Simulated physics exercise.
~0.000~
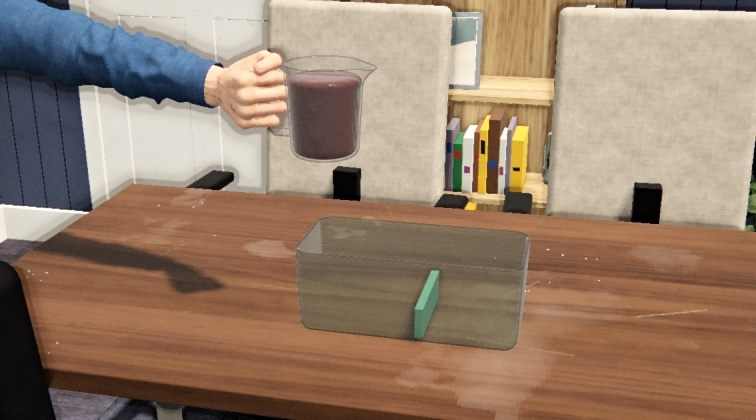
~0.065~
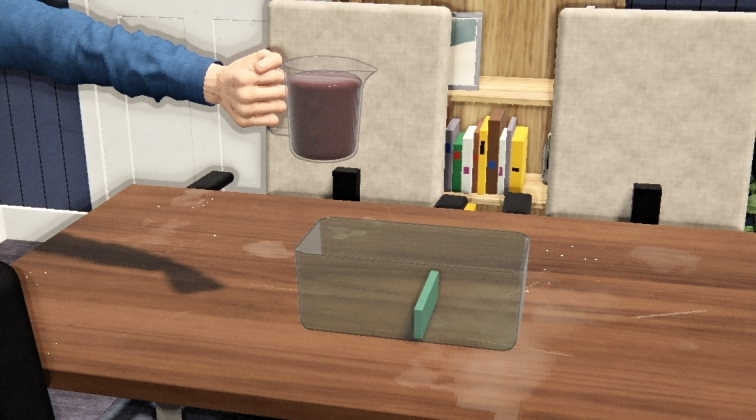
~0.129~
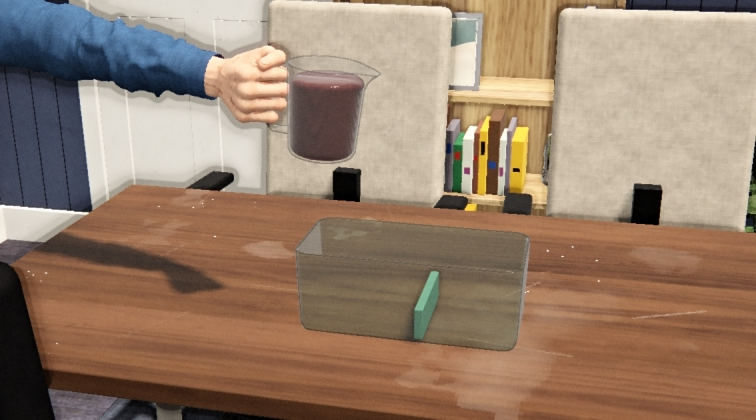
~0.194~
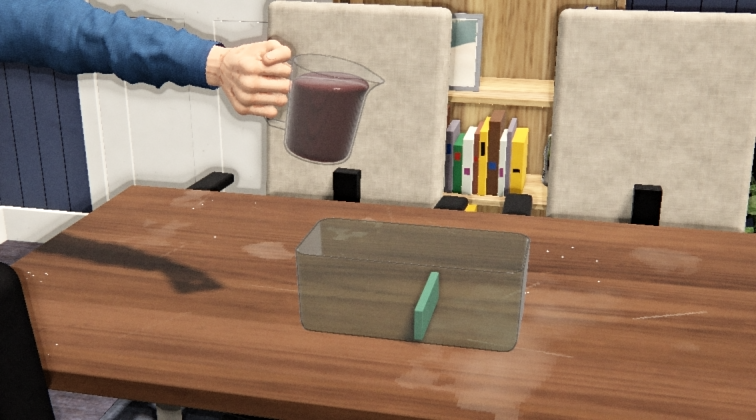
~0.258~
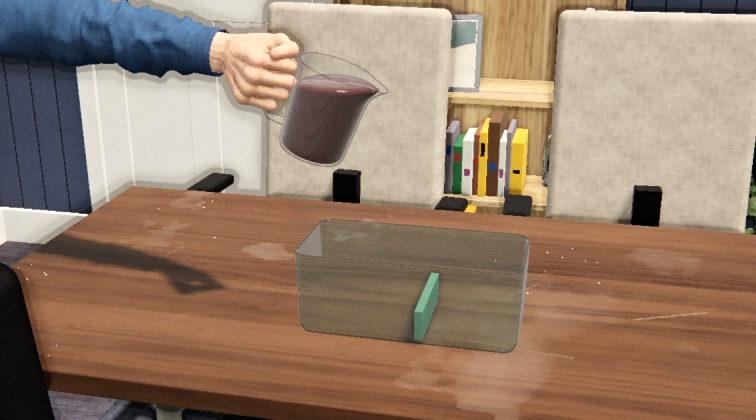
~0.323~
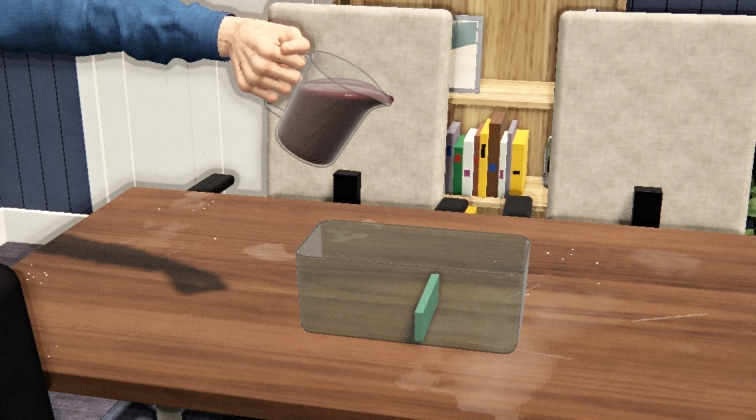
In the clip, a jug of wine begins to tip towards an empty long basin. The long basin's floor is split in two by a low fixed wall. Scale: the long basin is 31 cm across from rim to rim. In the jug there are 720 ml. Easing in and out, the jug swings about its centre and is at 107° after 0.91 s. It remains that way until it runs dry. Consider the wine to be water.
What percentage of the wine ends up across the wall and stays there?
About 55 per cent.
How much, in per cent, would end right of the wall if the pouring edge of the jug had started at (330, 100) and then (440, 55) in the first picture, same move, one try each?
Around 5 per cent first, around 60 per cent next.
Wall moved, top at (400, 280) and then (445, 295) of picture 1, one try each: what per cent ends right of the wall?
First try about 90 %, second try about 20 %.
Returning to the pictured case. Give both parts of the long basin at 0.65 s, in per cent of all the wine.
Around 1 on the left and around 14 on the right.
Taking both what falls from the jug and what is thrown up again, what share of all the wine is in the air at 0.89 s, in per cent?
About 20 percent.
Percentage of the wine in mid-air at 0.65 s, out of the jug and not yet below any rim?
My guess is roughly 26 %.
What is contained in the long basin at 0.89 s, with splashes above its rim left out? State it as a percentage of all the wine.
Roughly 66 per cent.
Then, 0.65 s in, the tilt is 87° and 60 per cent is still to pour, 1 is left of the wall and 13 right of it.
Then, 0.89 s in, the tilt is 107° and 13 per cent is still to pour, 20 is left of the wall and 47 right of it.
Then, 1.14 s in, the tilt is 107° and 1 per cent is still to pour, 41 is left of the wall and 54 right of it.
Then, 1.41 s in, the tilt is 107° and 0 per cent is still to pour, 44 is left of the wall and 55 right of it.
Finally, 43 per cent lies left of the wall, 55 right of it and 2 outside.
